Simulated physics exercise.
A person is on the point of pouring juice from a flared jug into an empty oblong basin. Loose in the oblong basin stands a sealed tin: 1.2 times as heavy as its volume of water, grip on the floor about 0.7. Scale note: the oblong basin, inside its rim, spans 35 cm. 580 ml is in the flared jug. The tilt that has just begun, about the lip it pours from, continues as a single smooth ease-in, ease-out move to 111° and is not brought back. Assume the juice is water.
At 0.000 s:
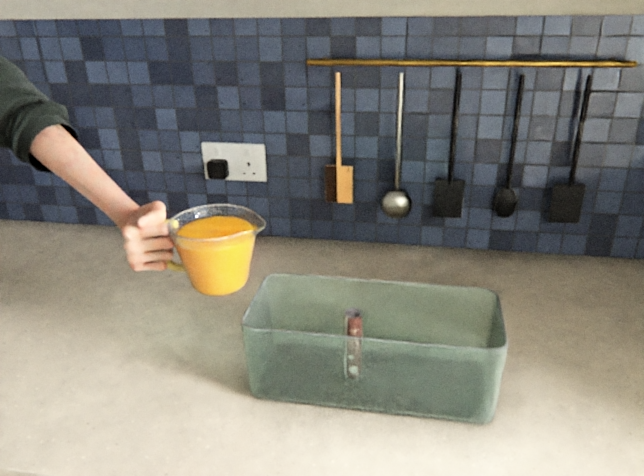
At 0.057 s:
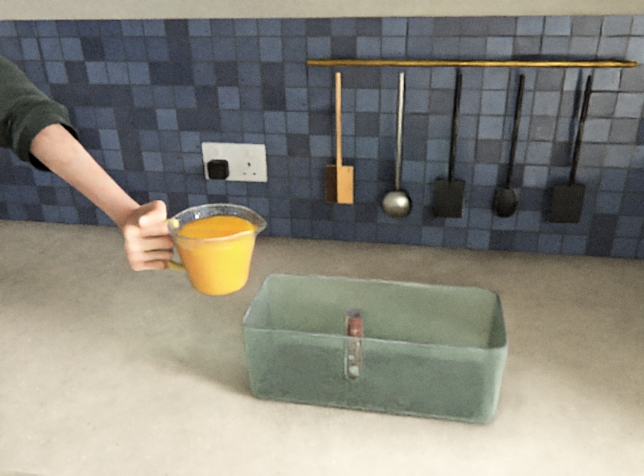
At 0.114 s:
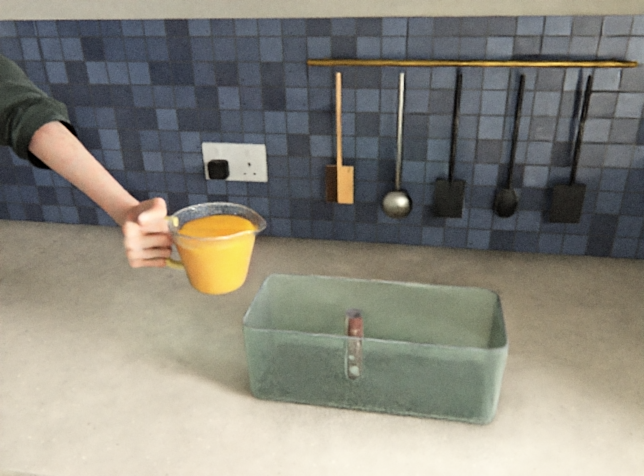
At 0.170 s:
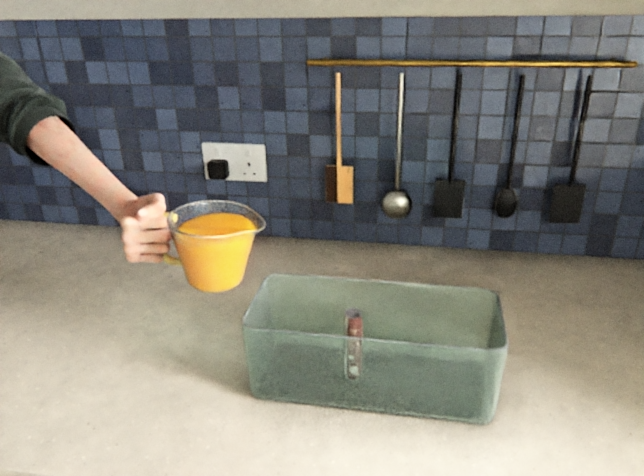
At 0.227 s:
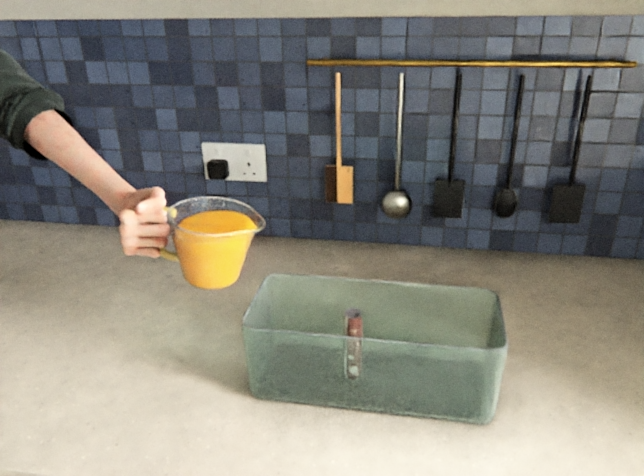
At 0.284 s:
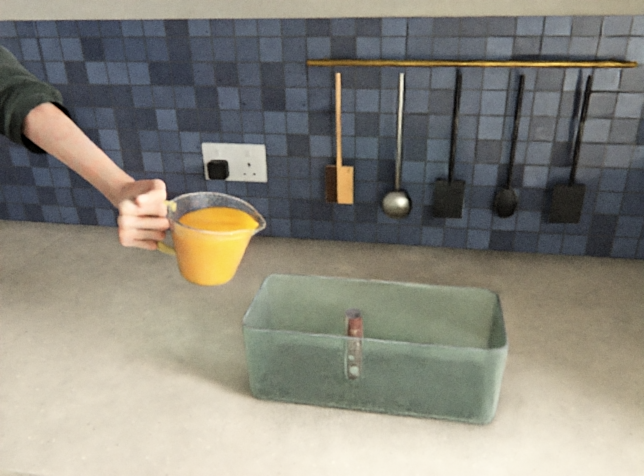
A hand reaching in from the left holds a clear jug of orange juice above a pale kitchen counter, at first keeping it still, then slowly tilting it slightly to the right. Below and to the right sits an empty grey-green oblong basin, with utensils hanging from a rail on blue tiles behind. The fixed view looks slightly down across the counter, and no juice leaves the jug.
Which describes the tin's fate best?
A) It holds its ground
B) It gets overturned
(B) It gets overturned.
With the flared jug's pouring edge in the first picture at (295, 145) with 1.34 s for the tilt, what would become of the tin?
It does not tip.
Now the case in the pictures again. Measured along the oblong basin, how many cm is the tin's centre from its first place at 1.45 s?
Near 10 cm of travel.
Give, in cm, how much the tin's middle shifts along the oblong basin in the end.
Around 10.0 cm.
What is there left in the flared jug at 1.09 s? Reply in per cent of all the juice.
I'd estimate some 7 per cent.
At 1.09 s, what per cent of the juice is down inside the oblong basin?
I'd say roughly 76 in a hundred of it.
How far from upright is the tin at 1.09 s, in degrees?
Tilt: Around 10 degrees.
By 0.75 s the tilt is 66° and 65 per cent is still to pour; the tin stands where it began.
By 1.09 s the tilt is 102° and 7 per cent is still to pour; the tin leans 12°.
By 1.45 s the tilt is 111° and 0 per cent is still to pour; the tin lies on its side.
By 1.84 s the tilt is 111° and 0 per cent is still to pour; the tin lies on its side.
At rest the tin lies on its side.
